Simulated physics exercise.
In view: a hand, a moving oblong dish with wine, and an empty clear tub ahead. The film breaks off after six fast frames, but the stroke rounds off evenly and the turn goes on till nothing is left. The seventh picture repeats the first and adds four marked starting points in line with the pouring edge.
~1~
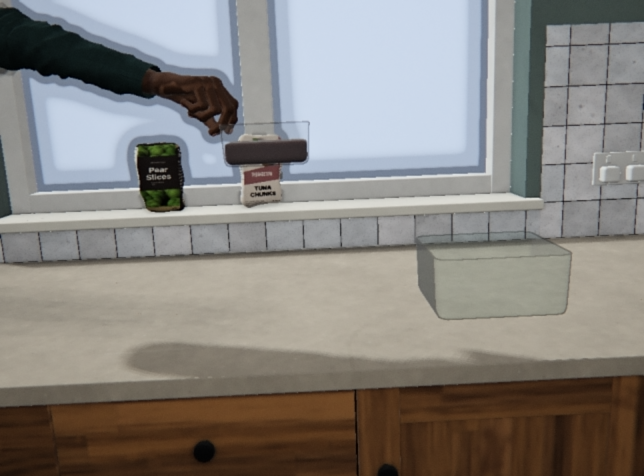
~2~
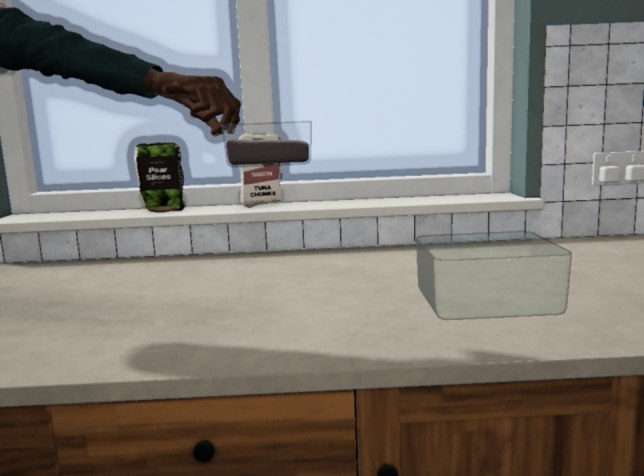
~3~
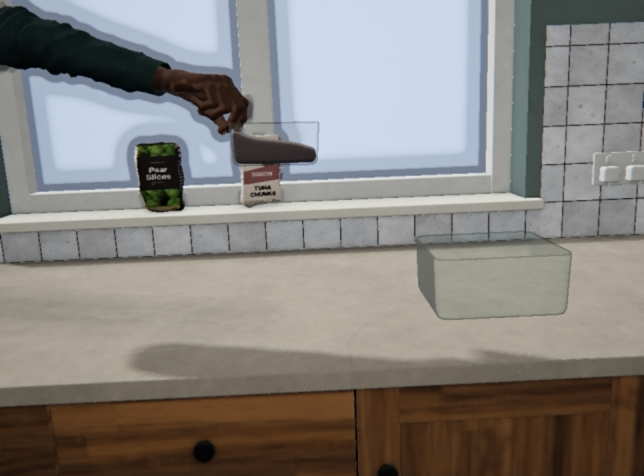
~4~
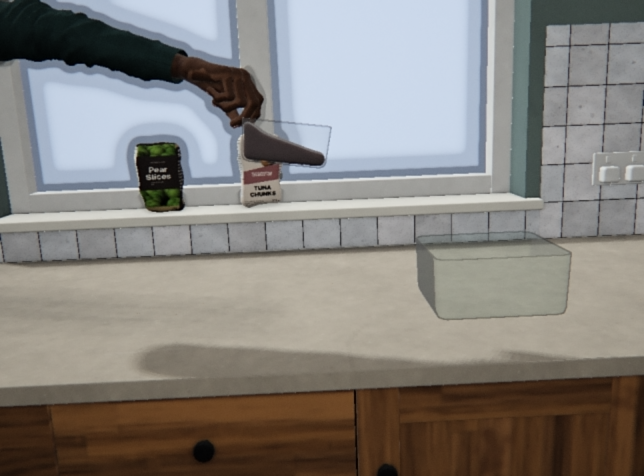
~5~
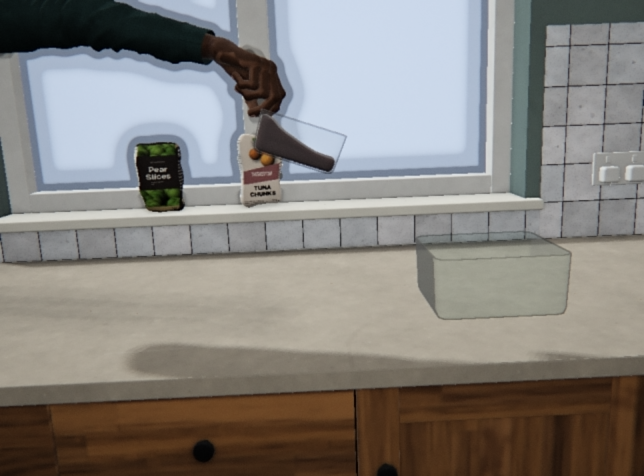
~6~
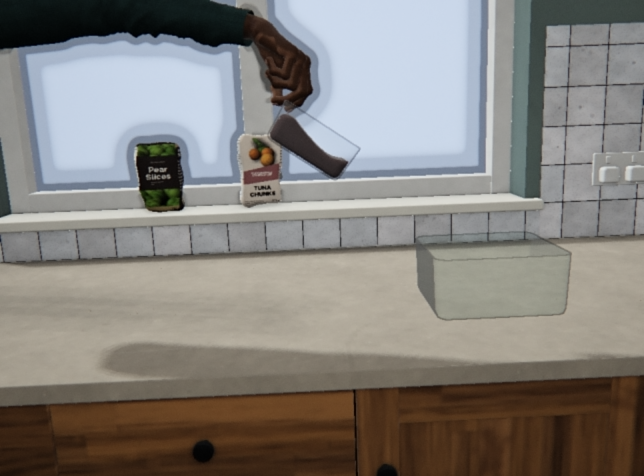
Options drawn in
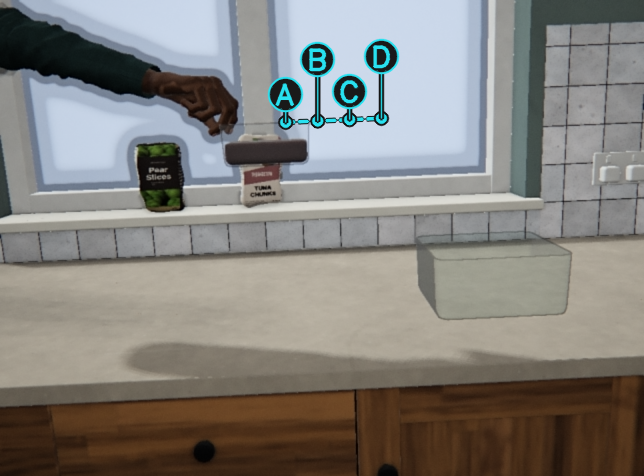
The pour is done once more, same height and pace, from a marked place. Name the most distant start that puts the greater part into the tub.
Place A.
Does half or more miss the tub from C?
No, that is safe.
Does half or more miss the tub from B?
No, not at all.
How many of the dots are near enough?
All of the four.
In cyan, A at (285, 122); B at (317, 121); C at (349, 119); D at (381, 118).
If A is chosen, about 66 % lands in the tub, 24 % falls short and 10 % goes beside or beyond.
If B is chosen, about 72 % lands in the tub, 20 % falls short and 8 % goes beside or beyond.
If C is chosen, about 92 % lands in the tub, 6 % falls short.
If D is chosen, about 64 % lands in the tub, 2 % falls short and 35 % goes beside or beyond.
